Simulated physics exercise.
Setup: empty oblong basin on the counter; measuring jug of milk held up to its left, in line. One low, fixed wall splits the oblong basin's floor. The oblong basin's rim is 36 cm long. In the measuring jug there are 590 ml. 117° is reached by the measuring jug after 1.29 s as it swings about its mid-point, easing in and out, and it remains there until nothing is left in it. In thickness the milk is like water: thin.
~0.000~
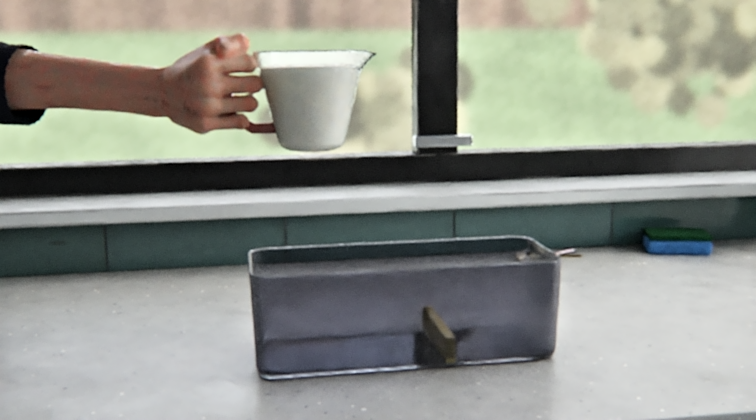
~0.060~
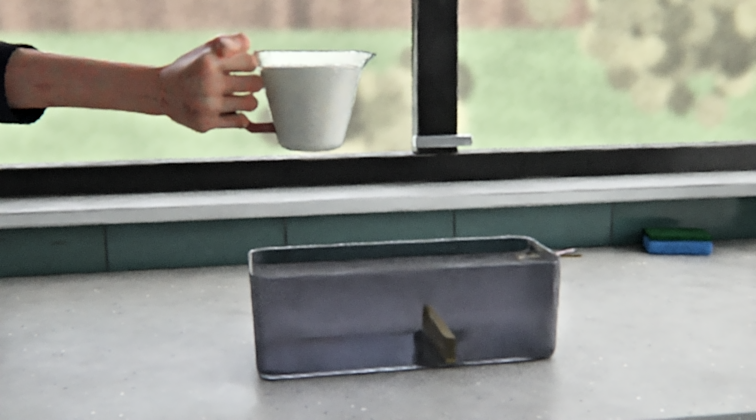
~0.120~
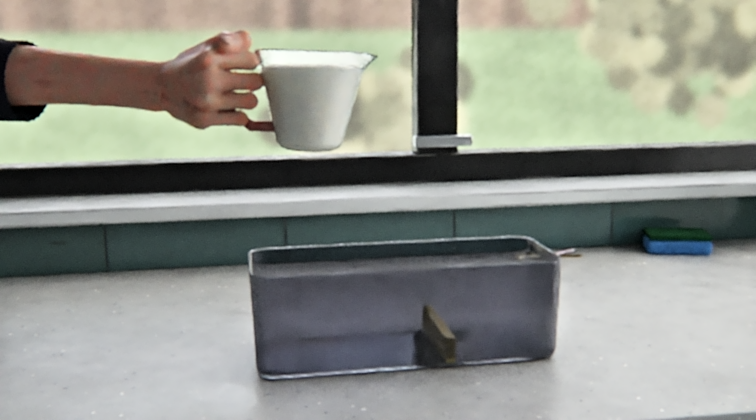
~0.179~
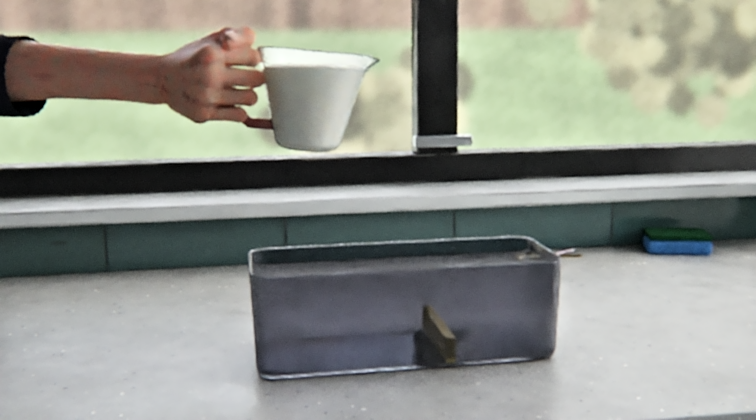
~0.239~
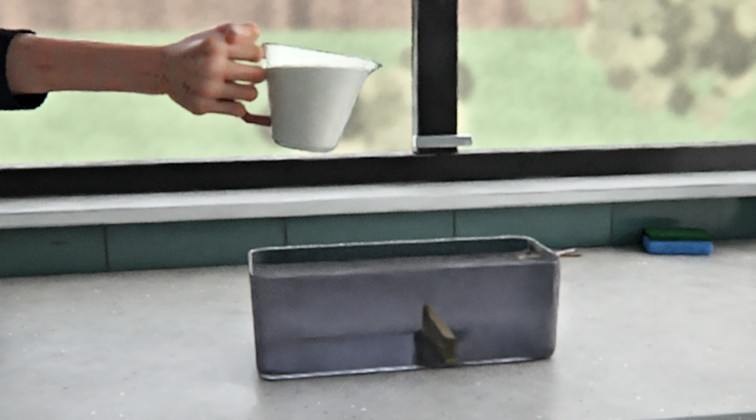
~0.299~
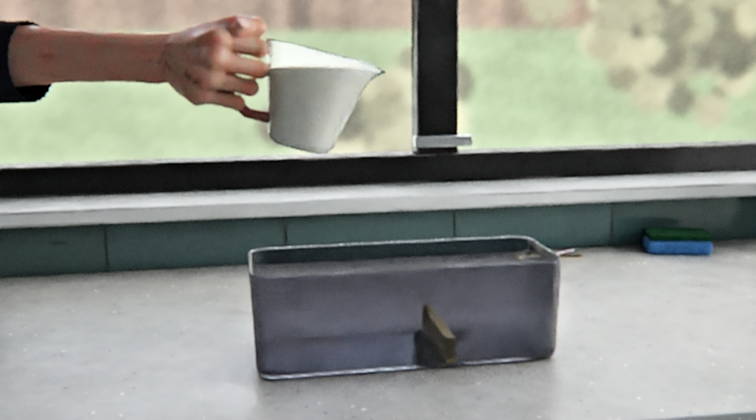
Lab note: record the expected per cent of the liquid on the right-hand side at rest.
Expected right-hand share: 51 per cent.
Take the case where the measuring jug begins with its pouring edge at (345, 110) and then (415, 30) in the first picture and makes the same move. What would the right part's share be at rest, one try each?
About 10 %, then about 75 %.
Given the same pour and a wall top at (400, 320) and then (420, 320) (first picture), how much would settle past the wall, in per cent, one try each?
85 % and 70 %.
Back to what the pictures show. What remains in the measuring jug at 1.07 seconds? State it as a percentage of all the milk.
About 3 per cent.
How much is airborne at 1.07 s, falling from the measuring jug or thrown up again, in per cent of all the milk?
Near 10 percent.
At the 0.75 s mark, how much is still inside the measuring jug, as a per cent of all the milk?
At that time about 56 in a hundred parts are still held.
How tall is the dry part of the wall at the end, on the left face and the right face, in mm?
20 mm left, 12 mm right.
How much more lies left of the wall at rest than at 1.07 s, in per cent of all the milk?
Near 12 percent, give or take.
After 0.75 s the tilt is 73° and 55 per cent is still to pour, 2 is left of the wall and 14 right of it.
After 1.07 s the tilt is 109° and 3 per cent is still to pour, 35 is left of the wall and 51 right of it.
After 1.42 s the tilt is 117° and 0 per cent is still to pour, 48 is left of the wall and 51 right of it.
After 1.79 s the tilt is 117° and 0 per cent is still to pour, 48 is left of the wall and 51 right of it.
In the end 48 per cent lies left of the wall, 51 right of it and 2 outside.
